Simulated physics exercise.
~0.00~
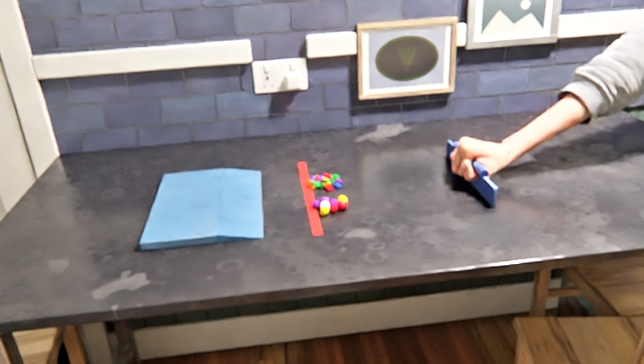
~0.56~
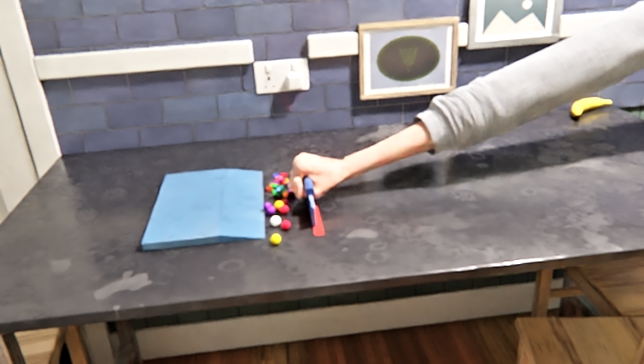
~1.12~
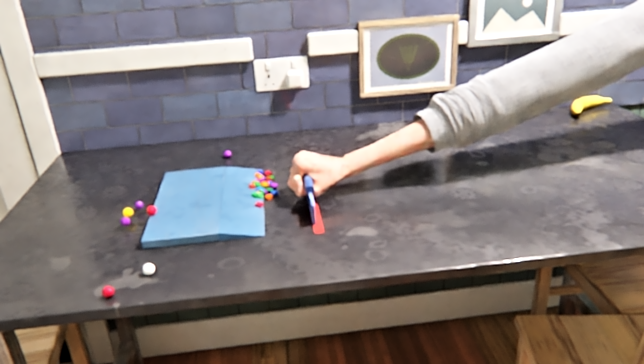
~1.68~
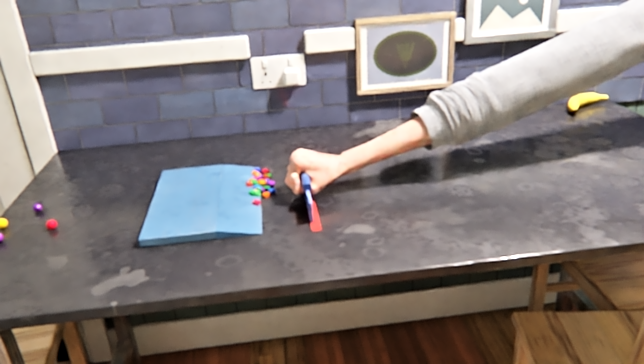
On a dark table-top, a hand sweeping colourful beads left to red tape, some scattering past a blue slab, others bunching at its edge.
